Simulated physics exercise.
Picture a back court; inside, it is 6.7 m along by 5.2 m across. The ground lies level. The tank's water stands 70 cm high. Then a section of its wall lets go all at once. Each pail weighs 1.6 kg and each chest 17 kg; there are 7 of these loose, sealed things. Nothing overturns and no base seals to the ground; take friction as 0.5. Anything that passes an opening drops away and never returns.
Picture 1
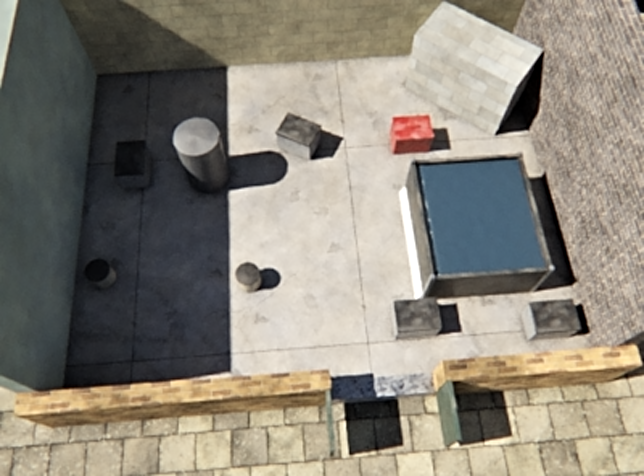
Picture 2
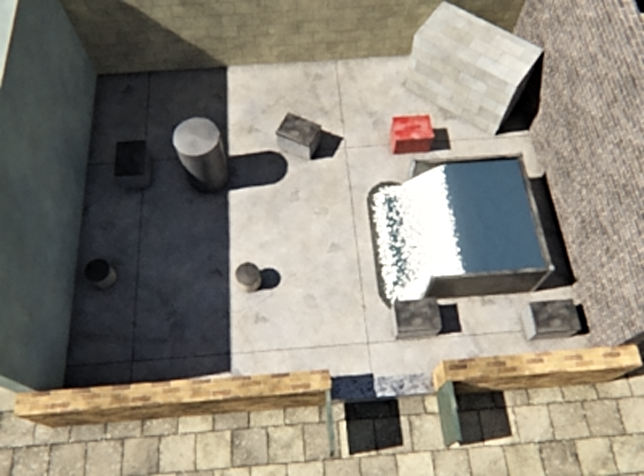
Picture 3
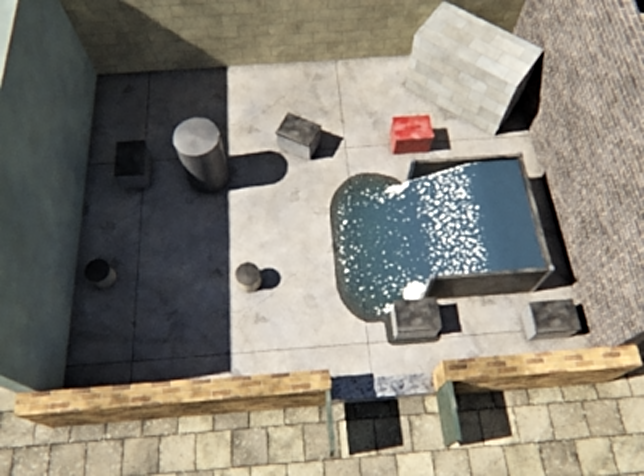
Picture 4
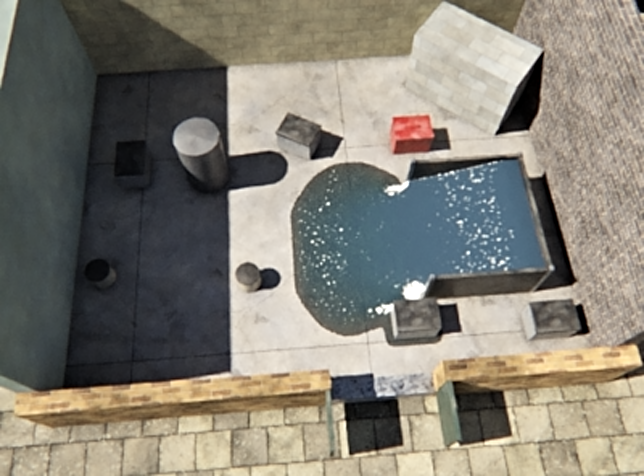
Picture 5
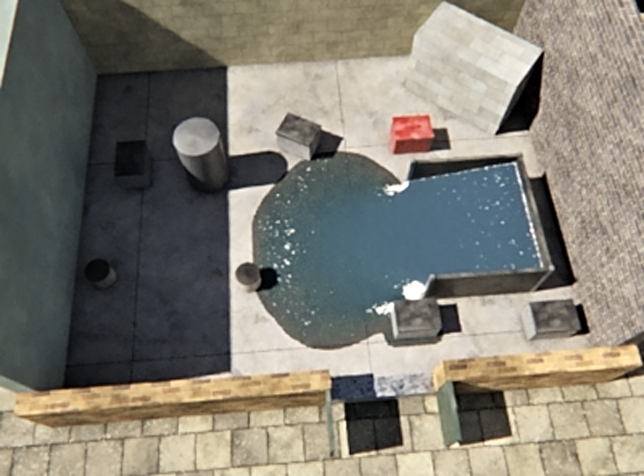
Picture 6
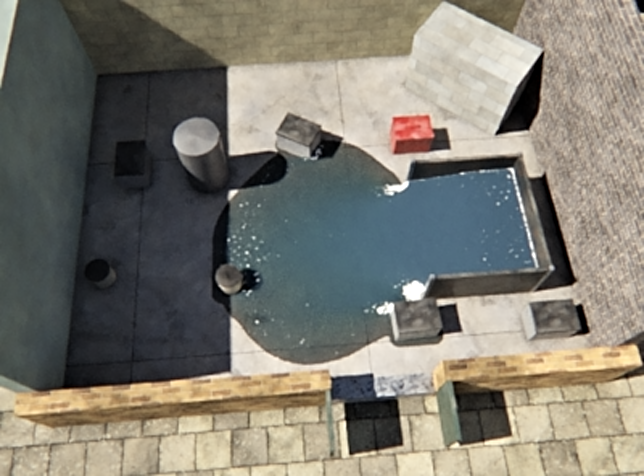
Water poured out of the left side of a raised tank in a walled yard and spread left across the paving in a rounded pool, nudging a small round object left while the red box stayed put.
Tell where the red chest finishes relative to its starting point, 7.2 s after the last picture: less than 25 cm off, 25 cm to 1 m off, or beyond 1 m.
I'm guessing it fails to move much.
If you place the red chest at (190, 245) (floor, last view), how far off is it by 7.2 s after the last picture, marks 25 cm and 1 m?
I'd say it lands far off.
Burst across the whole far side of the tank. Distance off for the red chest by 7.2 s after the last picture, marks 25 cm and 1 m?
Afterwards the red chest is carried a long way.
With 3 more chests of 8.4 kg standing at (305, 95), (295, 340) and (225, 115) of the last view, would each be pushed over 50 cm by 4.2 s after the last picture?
In that order: Short of it, more, past it.
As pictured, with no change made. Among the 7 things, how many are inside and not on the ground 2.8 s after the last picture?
At that time the total is 2.
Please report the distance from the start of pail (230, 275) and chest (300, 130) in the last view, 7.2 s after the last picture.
First 120 cm, then 150 cm.
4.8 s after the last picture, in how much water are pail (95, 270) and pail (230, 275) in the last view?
Close to 10 and 8 centimetres.
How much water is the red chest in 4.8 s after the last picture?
Somewhere close to 0 cm.
Then, 0.9 s after the last picture the red chest is near (413, 127), 0.0 m from its start, aground; 0 of 7 are out; 2 afloat.
Then, 2.8 s after the last picture the red chest is near (413, 127), 0.0 m from its start, aground; 0 of 7 are out; 2 afloat.
Then, 4.8 s after the last picture the red chest is near (413, 127), 0.0 m from its start, aground; 0 of 7 are out; 3 afloat.
Then, 7.2 s after the last picture the red chest is near (413, 127), 0.0 m from its start, aground; 0 of 7 are out; 4 afloat.
